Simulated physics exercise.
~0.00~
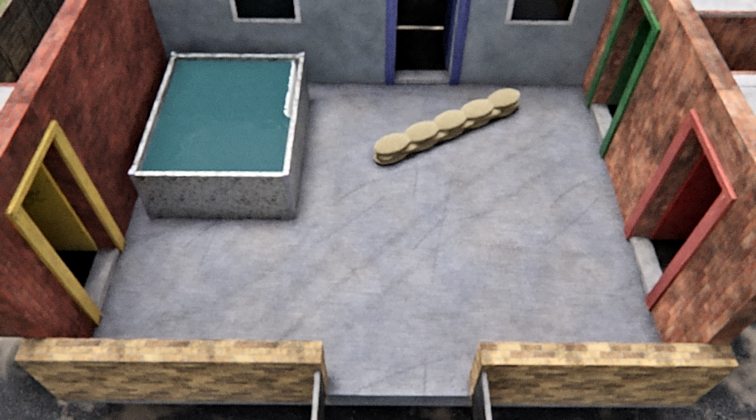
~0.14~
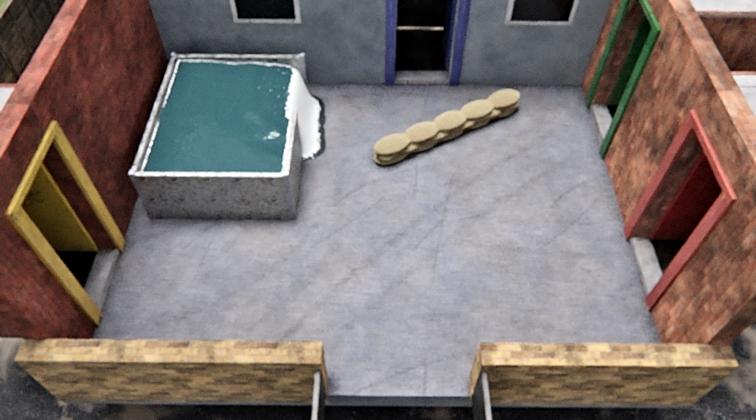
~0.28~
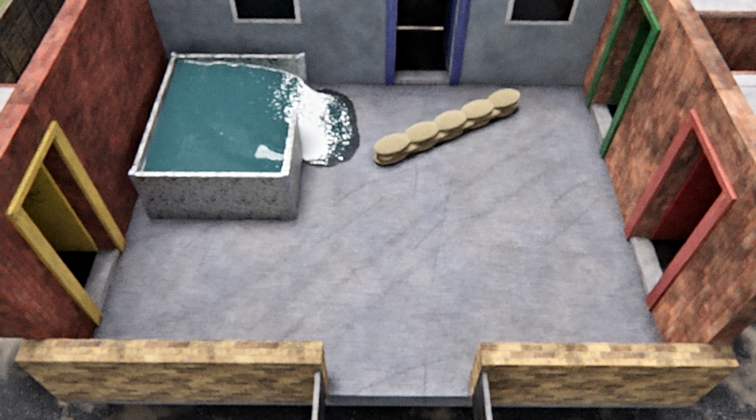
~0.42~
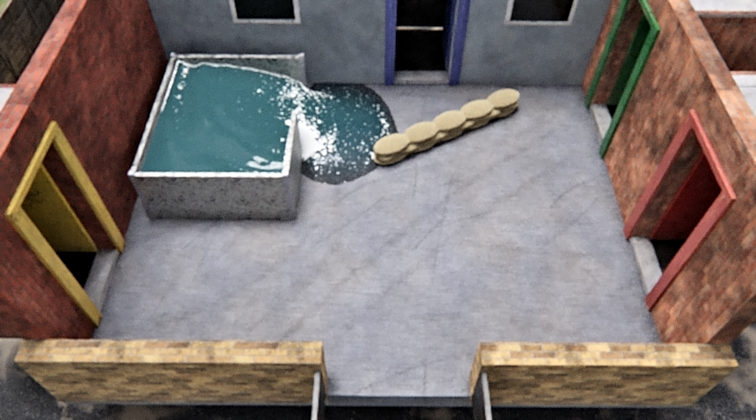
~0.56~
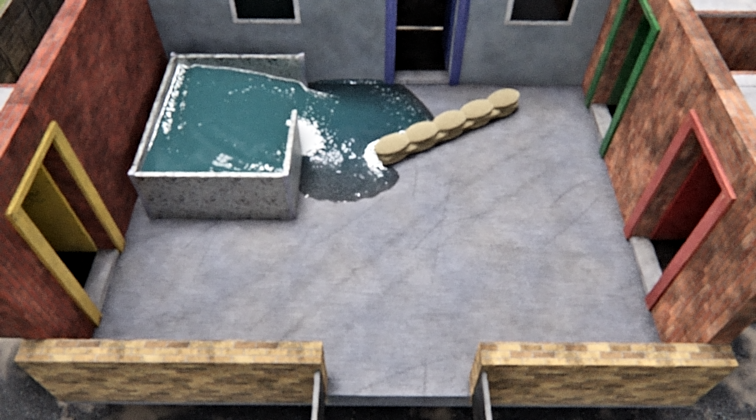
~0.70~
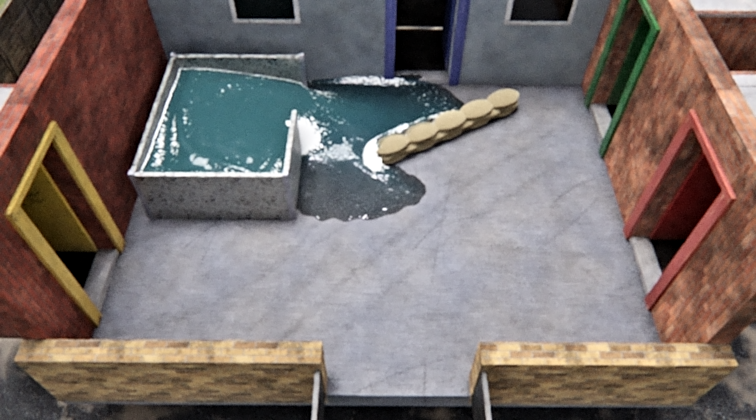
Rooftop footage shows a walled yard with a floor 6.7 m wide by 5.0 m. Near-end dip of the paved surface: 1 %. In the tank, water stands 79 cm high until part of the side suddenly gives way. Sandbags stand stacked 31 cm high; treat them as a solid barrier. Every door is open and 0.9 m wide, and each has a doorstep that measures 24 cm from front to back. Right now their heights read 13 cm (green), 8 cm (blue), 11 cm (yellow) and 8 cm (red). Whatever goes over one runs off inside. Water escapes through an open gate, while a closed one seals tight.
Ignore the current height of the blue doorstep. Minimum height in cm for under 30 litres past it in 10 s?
Approx. 30 cm.
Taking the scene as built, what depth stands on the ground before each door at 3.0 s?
Lab note, depth in cm: Green 25; blue 28; yellow 0; red 4.
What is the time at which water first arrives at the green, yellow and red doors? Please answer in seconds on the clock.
The green door at 1.6 seconds, the yellow door at 7.0 seconds, the red door at 2.4 seconds.
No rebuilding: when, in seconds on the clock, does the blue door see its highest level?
The depth peaks at about 3.4 seconds.
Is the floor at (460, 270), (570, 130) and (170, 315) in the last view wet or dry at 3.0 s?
1: Awash; 2: Awash; 3: Unwetted.
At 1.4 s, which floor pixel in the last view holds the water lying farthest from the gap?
At about (581, 90).
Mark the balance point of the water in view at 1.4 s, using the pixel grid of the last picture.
Look at about (288, 142) in the last view.
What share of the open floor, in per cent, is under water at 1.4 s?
Some 25 in a hundred.
After 1.4 s water covers 25 % of the floor, deepest (40 cm) near (314, 119); 20 cm at the blue door, 10 litres in over its 8 cm doorstep.
After 3.0 s water covers 60 % of the floor, deepest (40 cm) near (496, 104); 28 cm at the blue door, 127 litres in over its 8 cm doorstep.
After 10.0 s water covers 95 % of the floor, deepest (14 cm) near (82, 372); 11 cm at the blue door, 520 litres in over its 8 cm doorstep.
At the blue door as built, the water arrived by 0.7 s and peaked near 30 cm at 3.4 s.
Run again over the same 10 s with other heights there, 43 litres in over 28 cm, 17 litres over 32.5 cm. The limit of 30 litres is kept from about 30 cm up.
